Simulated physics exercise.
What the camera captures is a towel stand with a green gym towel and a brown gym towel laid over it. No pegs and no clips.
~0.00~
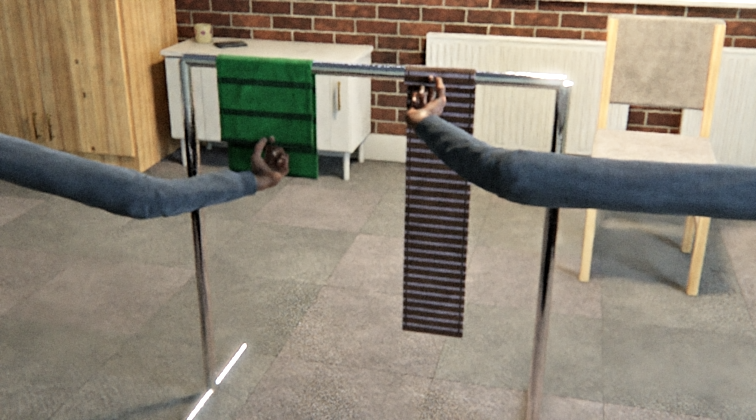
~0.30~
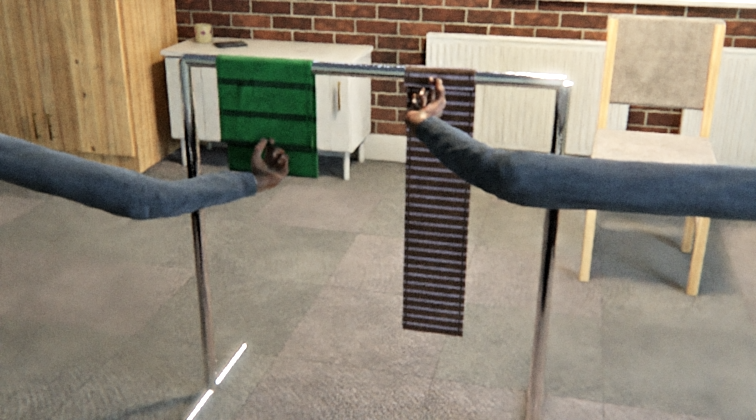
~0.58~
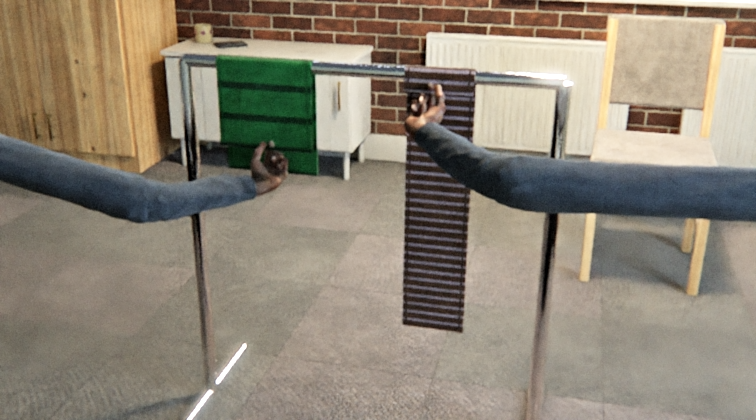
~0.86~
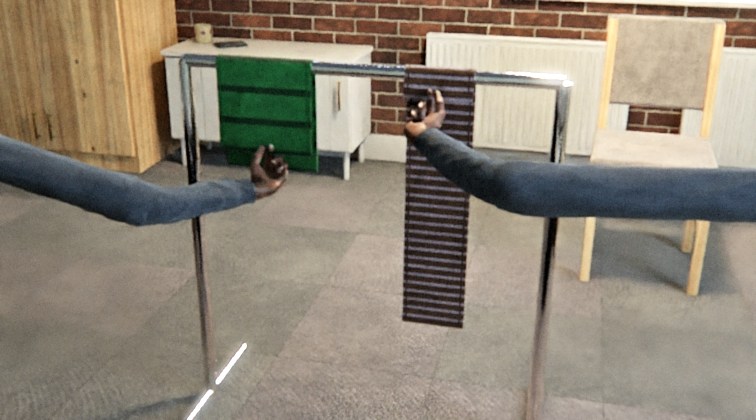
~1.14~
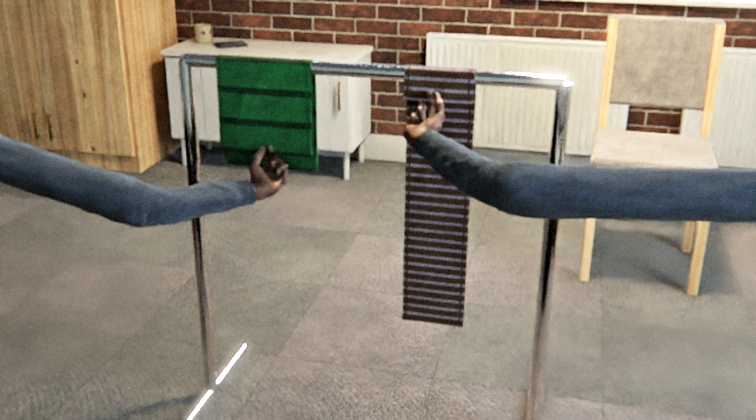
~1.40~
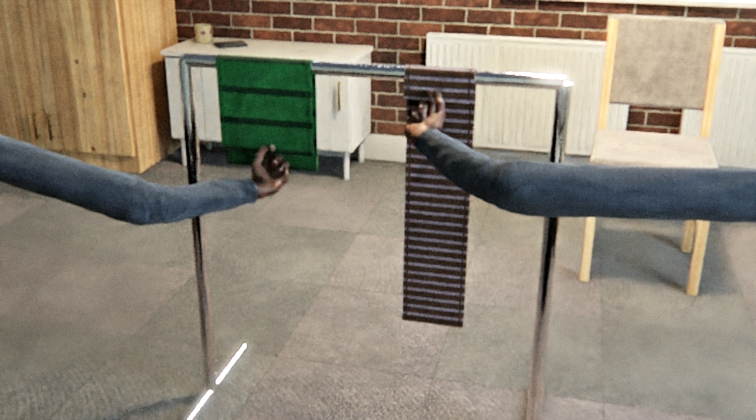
Two hands shift very slightly near a green towel and a brown striped towel on a metal stand, while the brown towel's long hanging end rises a little and the green one barely moves.
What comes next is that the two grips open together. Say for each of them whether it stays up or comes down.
Green gym towel: Stays up; brown gym towel: Comes down.
By 1.80 s, green gym towel unmoved; brown gym towel clear of the rail and dropping near (433, 314).
By 2.12 s, green gym towel unmoved; brown gym towel in a heap on the floor.
When it is over, green gym towel unmoved; brown gym towel in a heap on the floor. The green gym towel stays on and the brown gym towel slips to the floor.
